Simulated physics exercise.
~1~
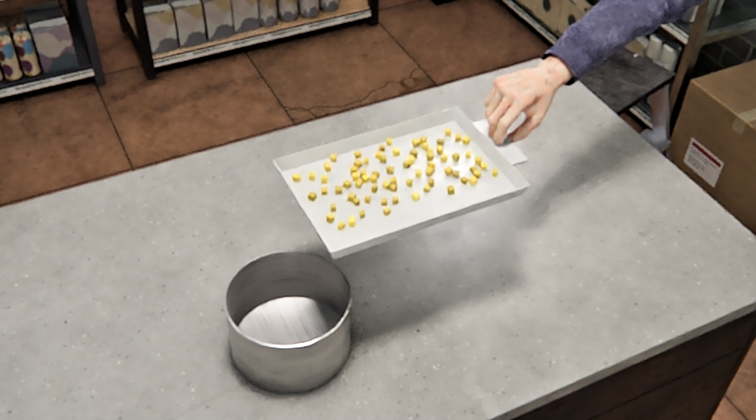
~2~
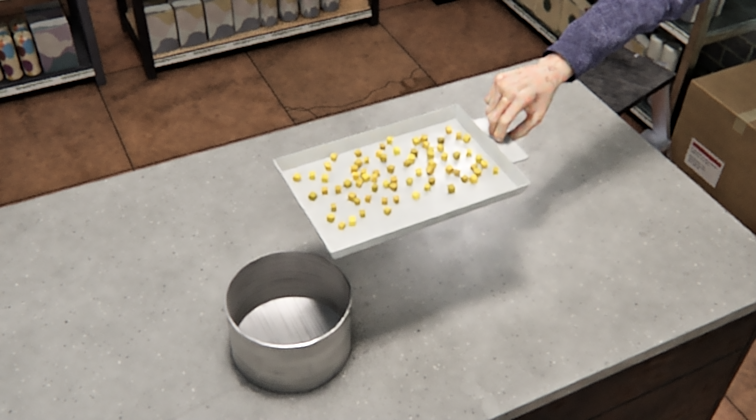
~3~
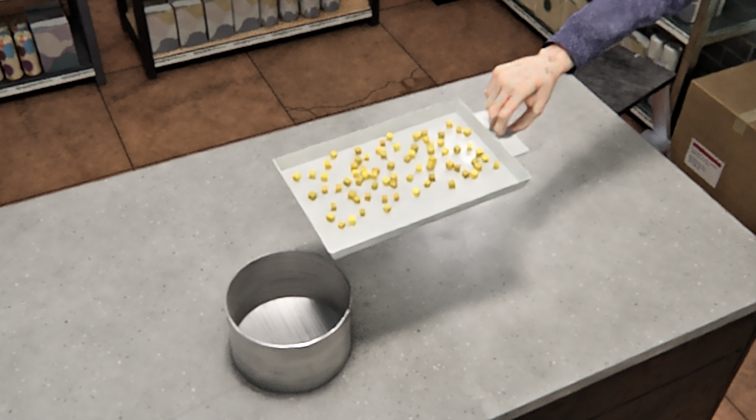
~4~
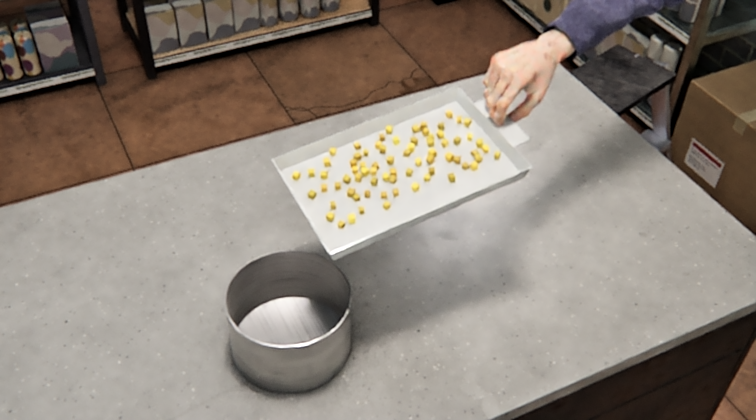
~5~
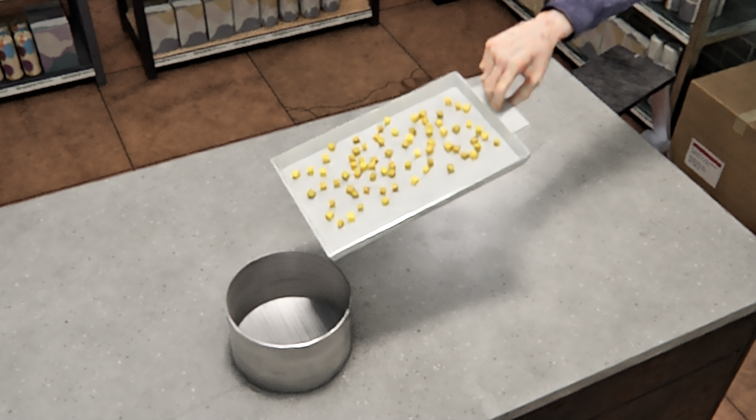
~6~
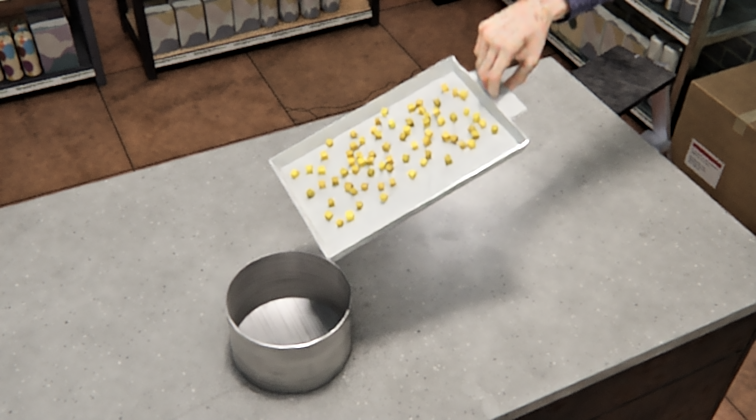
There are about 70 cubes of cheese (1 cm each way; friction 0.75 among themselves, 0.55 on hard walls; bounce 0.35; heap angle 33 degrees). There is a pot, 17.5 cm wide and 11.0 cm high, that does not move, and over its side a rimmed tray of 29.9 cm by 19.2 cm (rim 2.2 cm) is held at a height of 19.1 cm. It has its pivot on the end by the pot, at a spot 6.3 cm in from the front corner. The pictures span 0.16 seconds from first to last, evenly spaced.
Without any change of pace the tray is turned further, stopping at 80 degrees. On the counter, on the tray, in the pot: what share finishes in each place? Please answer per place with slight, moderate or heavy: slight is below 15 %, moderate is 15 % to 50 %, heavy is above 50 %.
Per place: Counter moderate, left on the tray slight, pot heavy.
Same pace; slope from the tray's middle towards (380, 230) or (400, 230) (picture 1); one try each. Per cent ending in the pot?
I'd put it at about 55 per cent for the first tilt and about 30 per cent for the second.
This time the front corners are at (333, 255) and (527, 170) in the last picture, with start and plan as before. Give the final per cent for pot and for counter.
Final per cent - pot 70, counter 20.
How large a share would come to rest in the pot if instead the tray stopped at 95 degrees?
Roughly 65 %.
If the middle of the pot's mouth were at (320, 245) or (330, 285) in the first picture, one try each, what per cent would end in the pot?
Try one: ~ 5 %; try two: ~ 25 %.
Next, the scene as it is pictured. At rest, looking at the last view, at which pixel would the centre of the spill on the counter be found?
(136, 376).
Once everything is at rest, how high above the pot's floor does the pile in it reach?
I'd say near 1.5 centimetres.
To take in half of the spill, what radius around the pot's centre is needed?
Distance: Roughly 26 cm.
Then, 0.17 s after the last picture, tilt 51 degrees; the tray holds 100 %, the pot 0 %.
Then, 0.29 s after the last picture, tilt 73 degrees; the tray holds 100 %, the pot 0 %.
Then, 0.53 s after the last picture, tilt 80 degrees; the tray holds 10 %, the pot 50 %.
In the end, counter 35 %, tray 5 %, pot 60 %.
